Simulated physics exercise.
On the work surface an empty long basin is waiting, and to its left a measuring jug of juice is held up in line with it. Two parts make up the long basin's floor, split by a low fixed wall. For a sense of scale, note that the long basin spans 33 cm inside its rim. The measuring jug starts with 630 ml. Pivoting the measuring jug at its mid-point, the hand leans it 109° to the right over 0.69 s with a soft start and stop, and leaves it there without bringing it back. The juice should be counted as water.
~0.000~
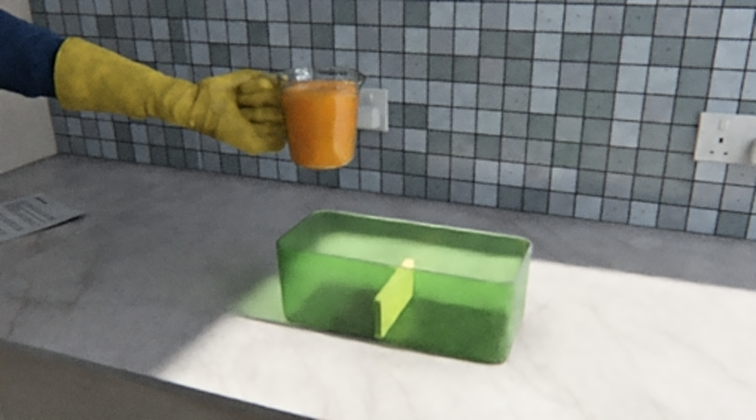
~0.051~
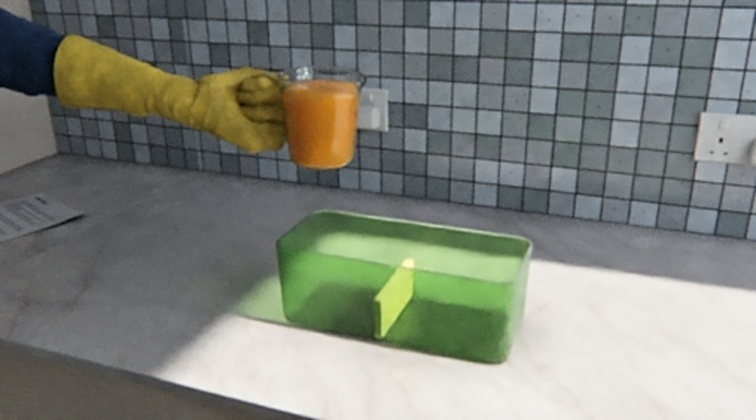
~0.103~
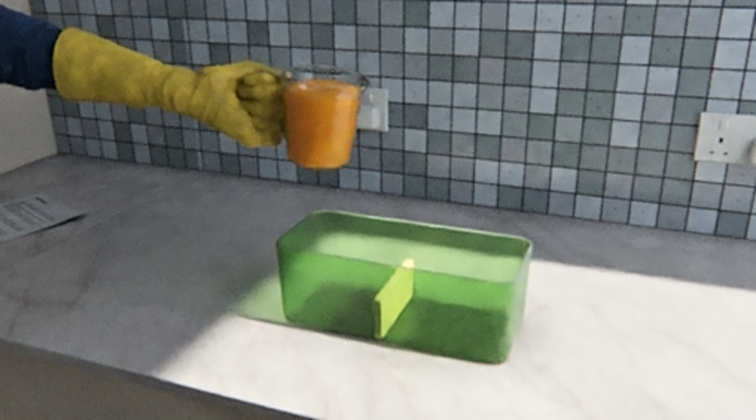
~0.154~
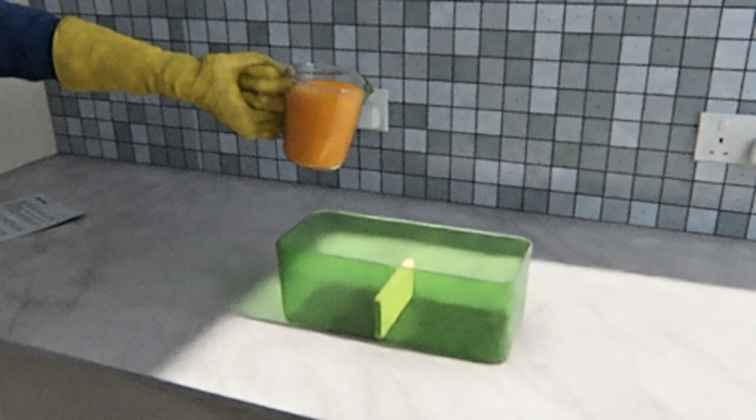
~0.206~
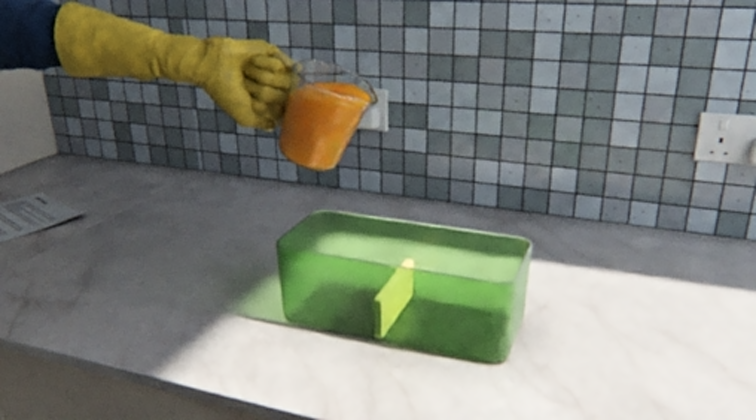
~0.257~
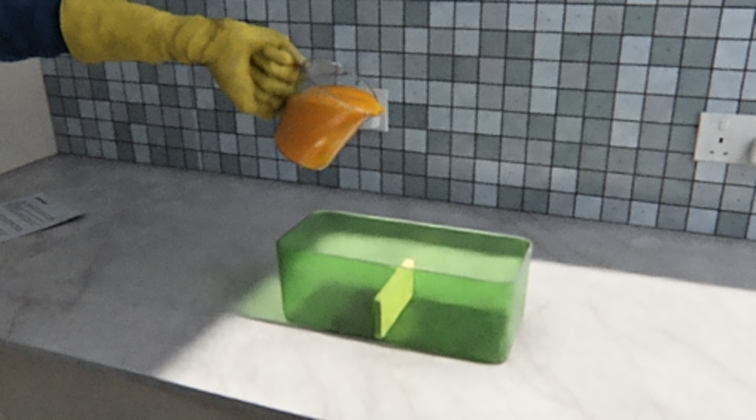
A hand in a yellow rubber glove, its sleeve dark blue, holds a clear measuring jug of orange juice above a marble-look worktop, seen from slightly above against grey mosaic tiles. Below and to the right sits an empty, translucent green basin with a low yellow-green divider. The hand leans the jug rightward, slowly, then faster, until the juice reaches its lip, while the camera stays still.
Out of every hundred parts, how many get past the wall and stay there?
About 91 out of 100.
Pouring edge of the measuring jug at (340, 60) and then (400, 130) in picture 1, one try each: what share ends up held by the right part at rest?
Respectively about 45 and 100 percent.
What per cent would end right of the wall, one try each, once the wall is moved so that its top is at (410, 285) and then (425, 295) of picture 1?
The first gives near 65 per cent and the second near 30 per cent.
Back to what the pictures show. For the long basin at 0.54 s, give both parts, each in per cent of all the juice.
Left: Around 0. Right: Around 18.
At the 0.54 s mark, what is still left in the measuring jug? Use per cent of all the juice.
At that time about 50 in a hundred parts are still held.
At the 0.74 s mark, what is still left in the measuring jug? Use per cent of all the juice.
8 %.
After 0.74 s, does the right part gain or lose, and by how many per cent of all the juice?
Looks like it goes higher by around 20.
Then, 0.54 s in, the tilt is 96° and 51 per cent is still to pour, 0 is left of the wall and 18 right of it.
Then, 0.74 s in, the tilt is 109° and 8 per cent is still to pour, 4 is left of the wall and 72 right of it.
Then, 0.96 s in, the tilt is 109° and 0 per cent is still to pour, 7 is left of the wall and 91 right of it.
Then, 1.19 s in, the tilt is 109° and 0 per cent is still to pour, 7 is left of the wall and 91 right of it.
Finally, 7 per cent lies left of the wall, 91 right of it and 2 outside.
